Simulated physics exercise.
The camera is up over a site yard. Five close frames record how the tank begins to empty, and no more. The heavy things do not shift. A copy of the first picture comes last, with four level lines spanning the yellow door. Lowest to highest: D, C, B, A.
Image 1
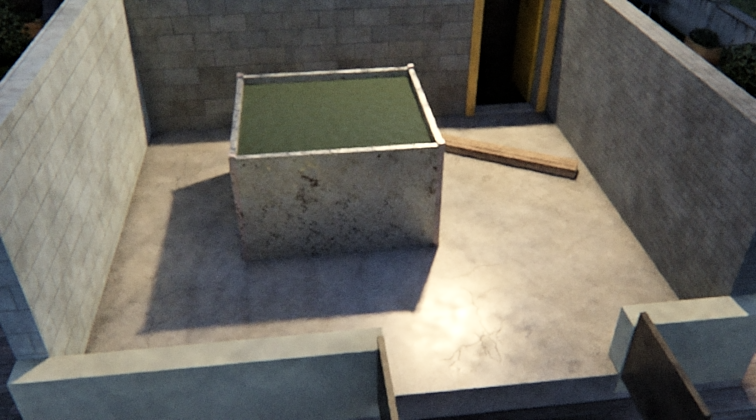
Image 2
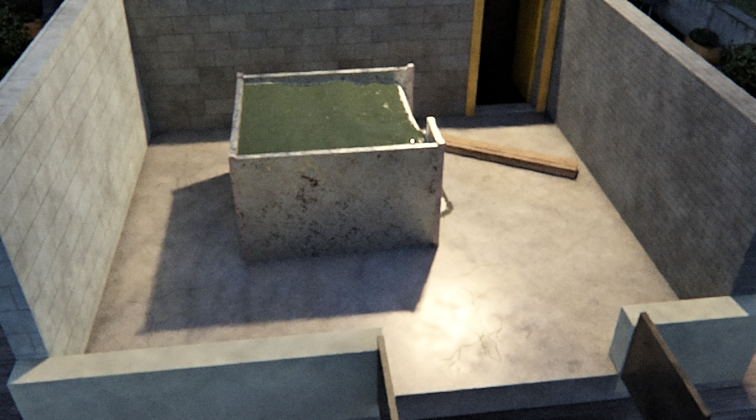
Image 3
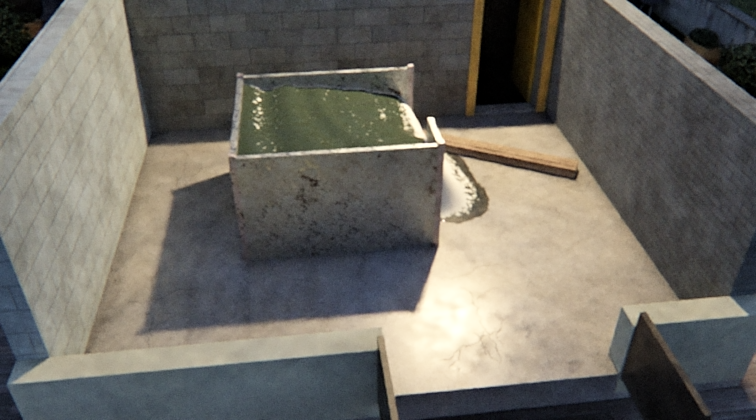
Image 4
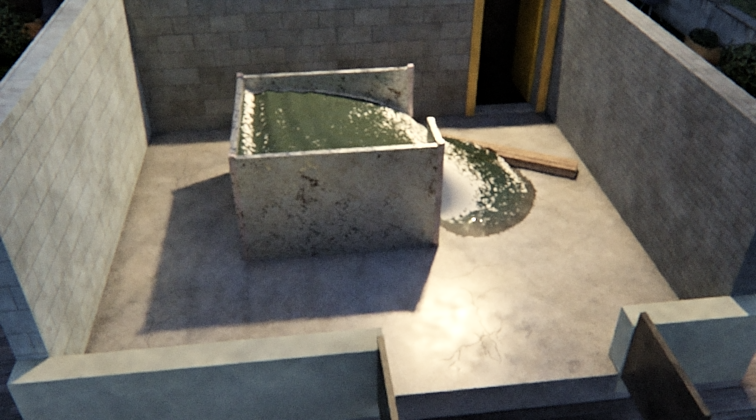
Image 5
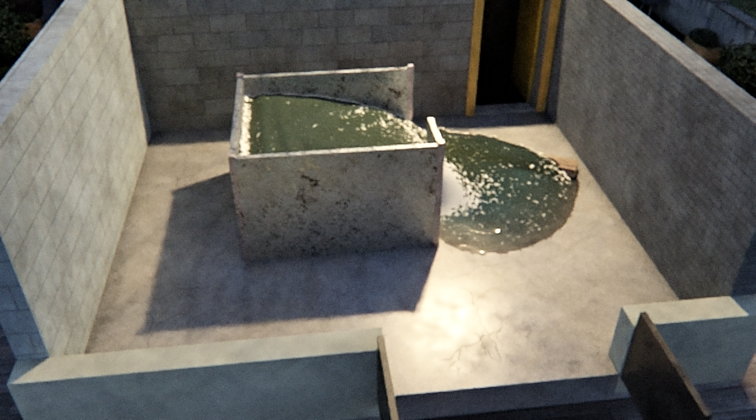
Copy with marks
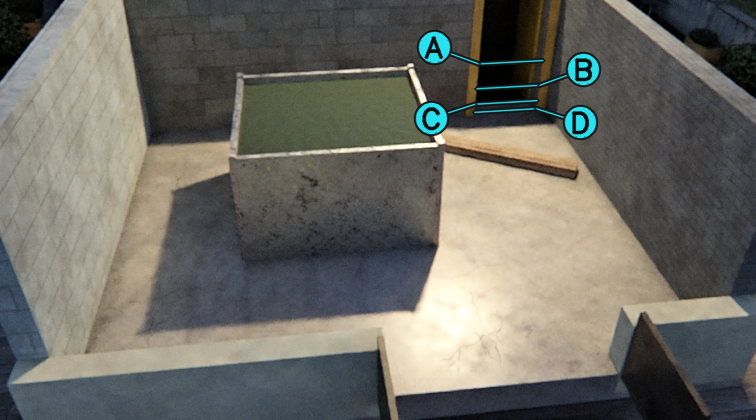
Green water pours from the tank's open right side and spreads across the yard floor, covering a wooden beam.
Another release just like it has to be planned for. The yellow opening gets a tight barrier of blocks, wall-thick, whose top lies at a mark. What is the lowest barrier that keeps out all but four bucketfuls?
Take A.
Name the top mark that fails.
That is mark B.
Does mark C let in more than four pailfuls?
Yes, it does.
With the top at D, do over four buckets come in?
Yes, that goes wrong.
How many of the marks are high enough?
One of them.
On the marked copy, A at (511, 62); B at (508, 87); C at (506, 102); D at (505, 110); from the bottom up D, C, B, A.
If A is chosen, a splash gets over, under a bucket.
If B is chosen, about 8 bucketfuls get in.
If C is chosen, dozens of bucketfuls pour in.
If D is chosen, dozens of bucketfuls pour in.
